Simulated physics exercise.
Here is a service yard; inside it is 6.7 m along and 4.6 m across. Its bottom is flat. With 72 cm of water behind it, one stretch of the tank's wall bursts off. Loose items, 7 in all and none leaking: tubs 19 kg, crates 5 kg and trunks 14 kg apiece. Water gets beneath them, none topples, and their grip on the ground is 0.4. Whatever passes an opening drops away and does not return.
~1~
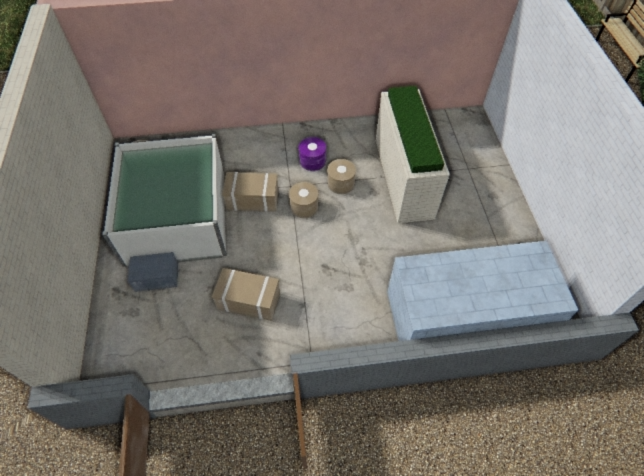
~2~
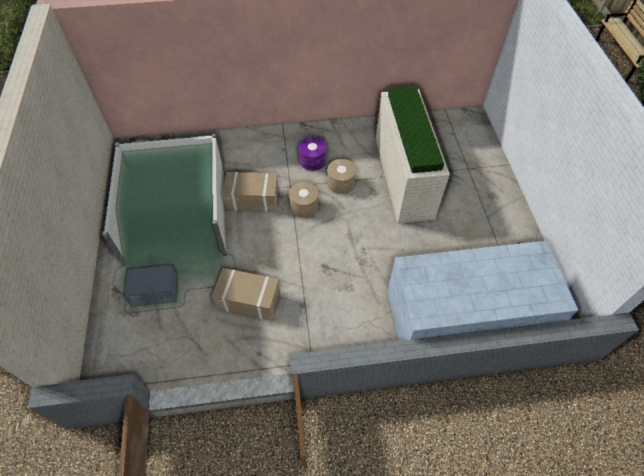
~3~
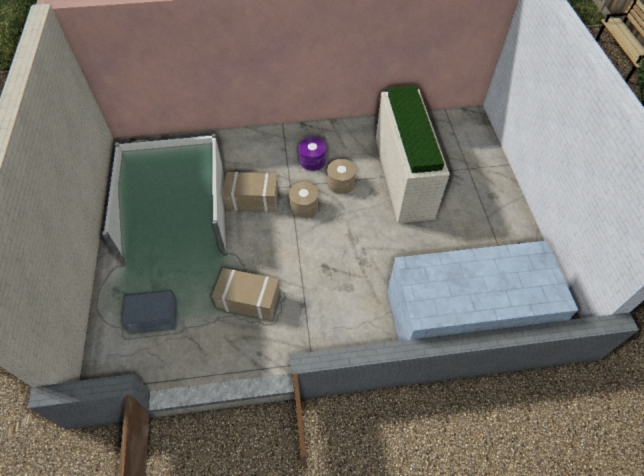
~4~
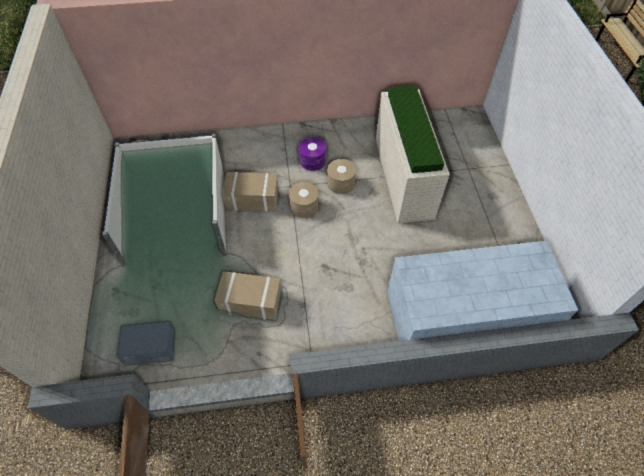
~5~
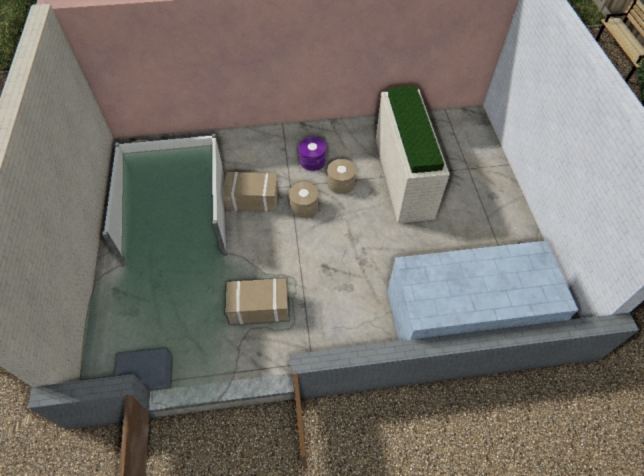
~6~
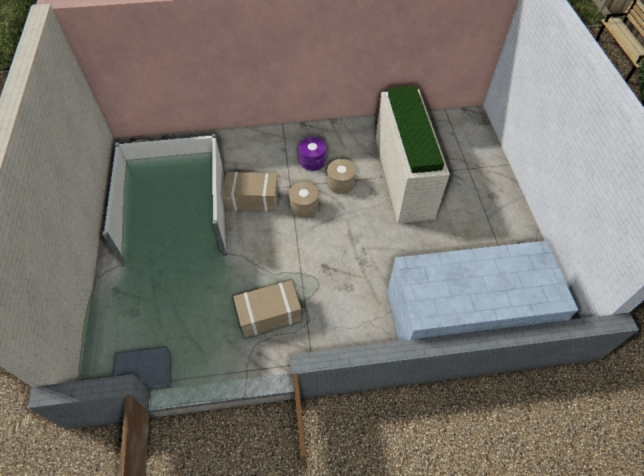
In a walled yard, the front of a water tank burst off and slid to the low front wall as water spread across the left side, then the nearest crate turned and shifted slightly right.
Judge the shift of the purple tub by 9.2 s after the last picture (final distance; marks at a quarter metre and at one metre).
The purple tub holds its place.
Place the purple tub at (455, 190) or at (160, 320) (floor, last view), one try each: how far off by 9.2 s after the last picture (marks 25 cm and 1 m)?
In turn: It stays put; it travels far.
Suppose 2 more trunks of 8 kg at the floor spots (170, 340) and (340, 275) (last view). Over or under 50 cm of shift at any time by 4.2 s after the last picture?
In turn: Over, over.
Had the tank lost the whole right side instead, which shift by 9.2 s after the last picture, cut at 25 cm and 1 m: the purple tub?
Then the purple tub gets carried off.
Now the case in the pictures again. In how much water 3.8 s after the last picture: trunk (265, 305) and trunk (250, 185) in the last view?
About 4 and 0 cm.
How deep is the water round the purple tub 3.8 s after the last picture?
About 0 cm.
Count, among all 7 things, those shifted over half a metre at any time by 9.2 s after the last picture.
I count 2.
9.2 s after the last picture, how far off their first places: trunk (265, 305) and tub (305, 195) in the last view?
In that order: 200 cm, 0 cm.
Then, 1.2 s after the last picture the purple tub is near (313, 147), 0.0 m from its start, aground; 1 of 7 are out; 0 afloat.
Then, 3.8 s after the last picture the purple tub is near (313, 147), 0.0 m from its start, aground; 1 of 7 are out; 0 afloat.
Then, 6.2 s after the last picture the purple tub is near (313, 147), 0.0 m from its start, aground; 1 of 7 are out; 0 afloat.
Then, 9.2 s after the last picture the purple tub is near (313, 147), 0.0 m from its start, aground; 1 of 7 are out; 1 afloat.
